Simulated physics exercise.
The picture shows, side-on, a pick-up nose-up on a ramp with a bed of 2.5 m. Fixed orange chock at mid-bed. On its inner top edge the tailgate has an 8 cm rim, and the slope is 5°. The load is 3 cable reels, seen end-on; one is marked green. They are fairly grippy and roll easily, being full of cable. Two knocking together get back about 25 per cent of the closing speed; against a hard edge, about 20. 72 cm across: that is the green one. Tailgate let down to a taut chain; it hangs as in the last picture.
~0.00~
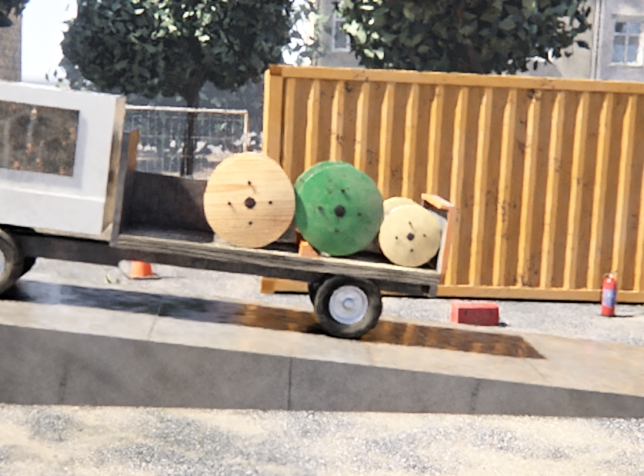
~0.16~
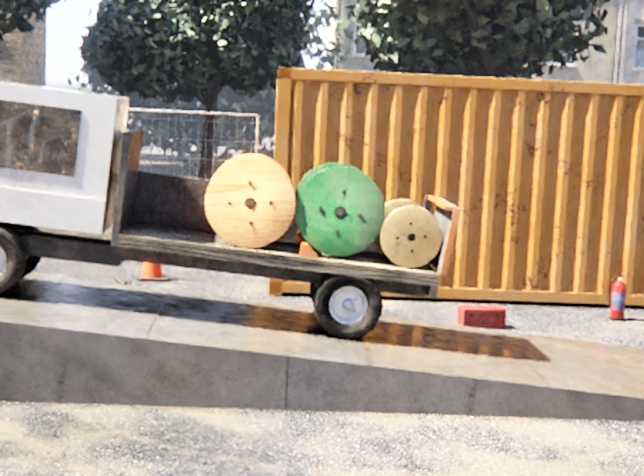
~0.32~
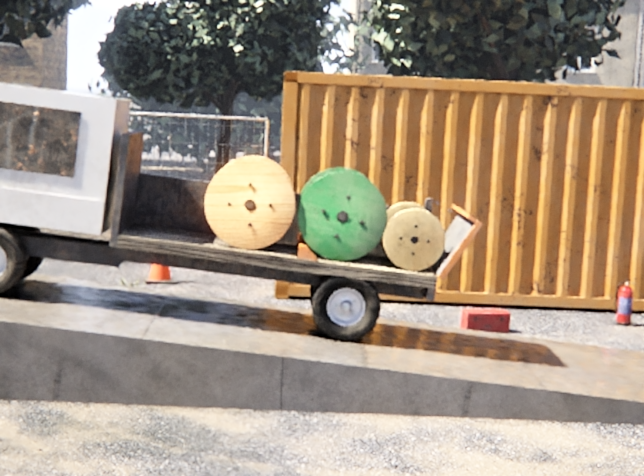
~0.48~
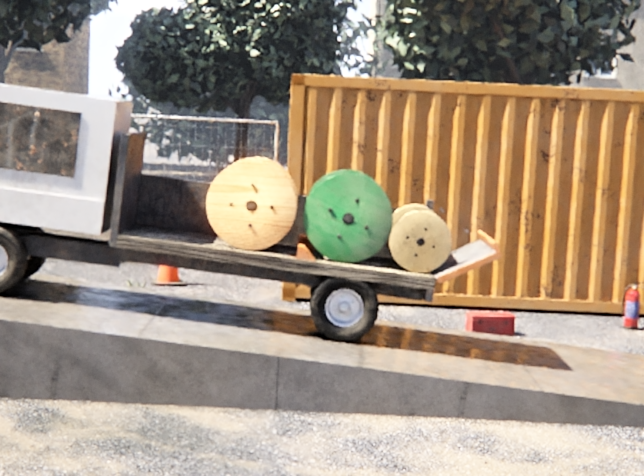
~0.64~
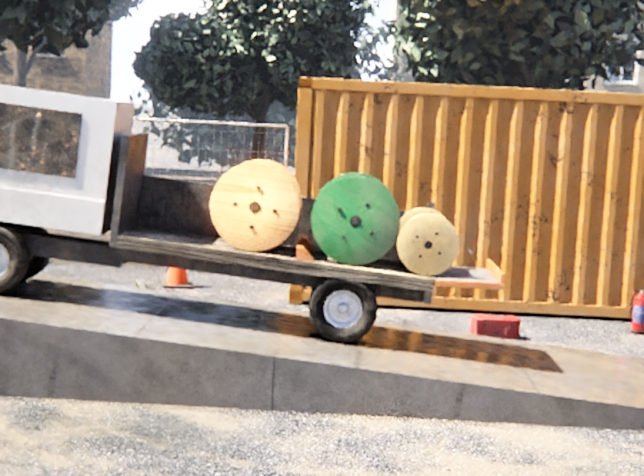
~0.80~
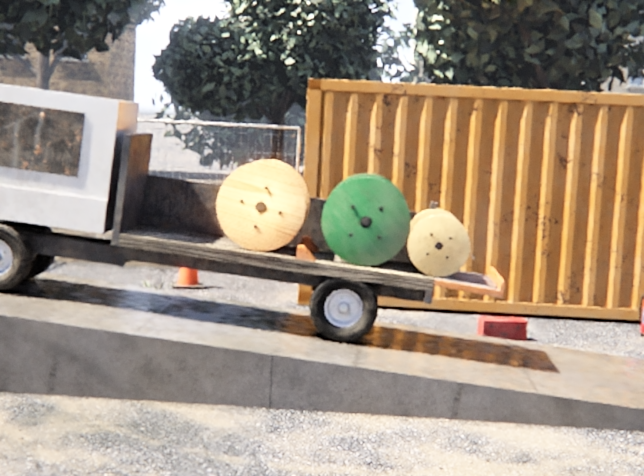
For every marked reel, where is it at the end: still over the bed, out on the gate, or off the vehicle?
The marked one is still over the bed.
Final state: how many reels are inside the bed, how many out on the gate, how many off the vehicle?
First 2, then 1, and last 0.
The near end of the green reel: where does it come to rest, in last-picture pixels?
Rest position in the last view: About (413, 229).
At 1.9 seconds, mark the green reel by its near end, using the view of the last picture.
Position: About (413, 229).
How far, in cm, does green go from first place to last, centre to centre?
Moved: Green 60.
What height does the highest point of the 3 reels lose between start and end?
0 cm.
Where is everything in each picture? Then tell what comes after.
The first frame shows green (340, 211); gate 85° above level, tip at (453, 209); 3 of the 3 make up the bottom layer on the bed.
The second frame shows green (340, 212); gate 81° above level, tip at (457, 210).
The third frame shows green (343, 217); gate 58° above level, tip at (479, 224).
The fourth frame shows green (348, 219); gate 26° above level, tip at (499, 255).
The fifth frame shows green (356, 221); gate 0° below level, tip at (501, 286).
The sixth frame shows green (366, 222); gate 7° below level, tip at (500, 294).
Then, 1.3 s in, green is on the bed, 30 cm short of the hinge, rolling right; 0 out so far.
Then, 1.9 s in, green is on the bed, 20 cm short of the hinge; 0 out so far.
In the end (2.6 s), green is on the bed, 20 cm short of the hinge; 0 out so far.
